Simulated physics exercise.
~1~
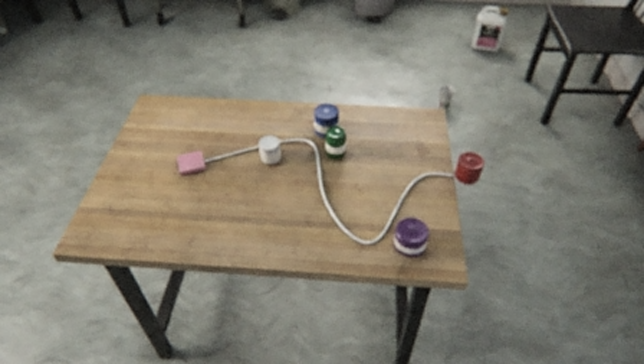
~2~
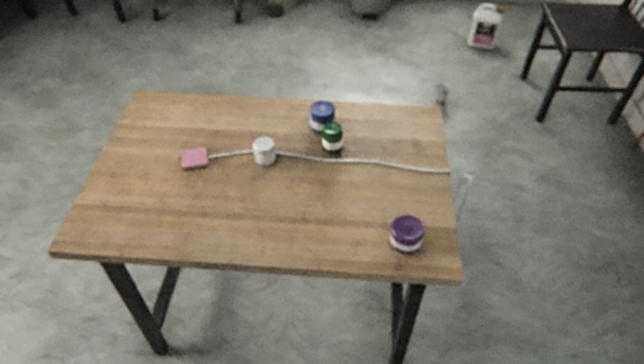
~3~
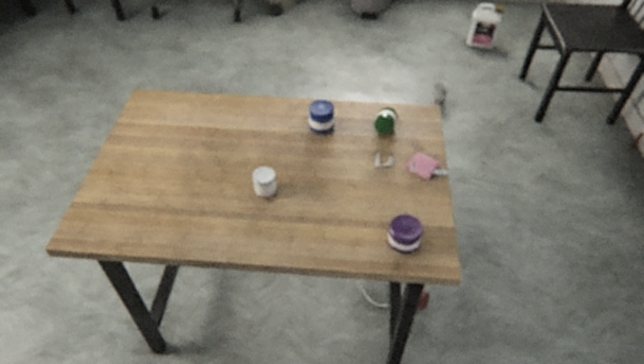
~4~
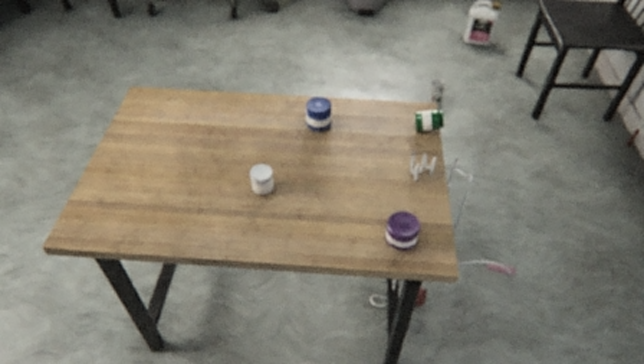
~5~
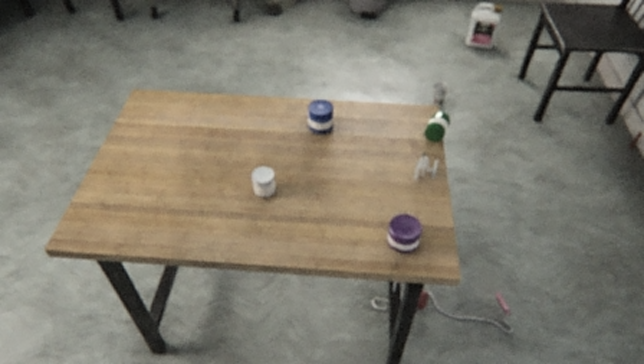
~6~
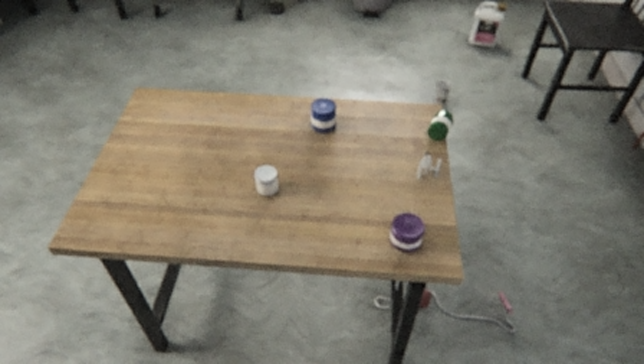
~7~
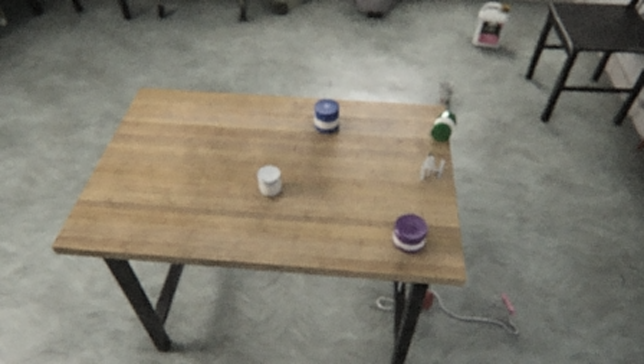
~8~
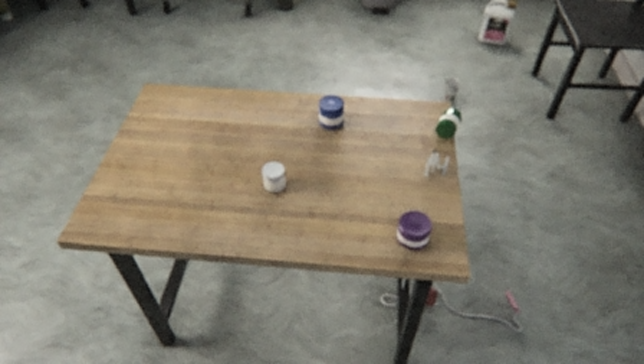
In a room with a mottled grey floor, a slightly swaying view looks down on a wooden table with dark legs, a black chair behind it at right. A pink block at left is tied by a pale cable to a red piece just past the right edge, with white, blue and green jars and a purple canister around it. The red piece drops, pulling the cable straight and dragging the block rightward. The white jar shifts slightly nearer, while the green one is knocked over and carried right. The block slides off the right edge, ending on the floor with the cable and red piece, while the green jar lies near the table's right edge and the blue and purple containers stay put.
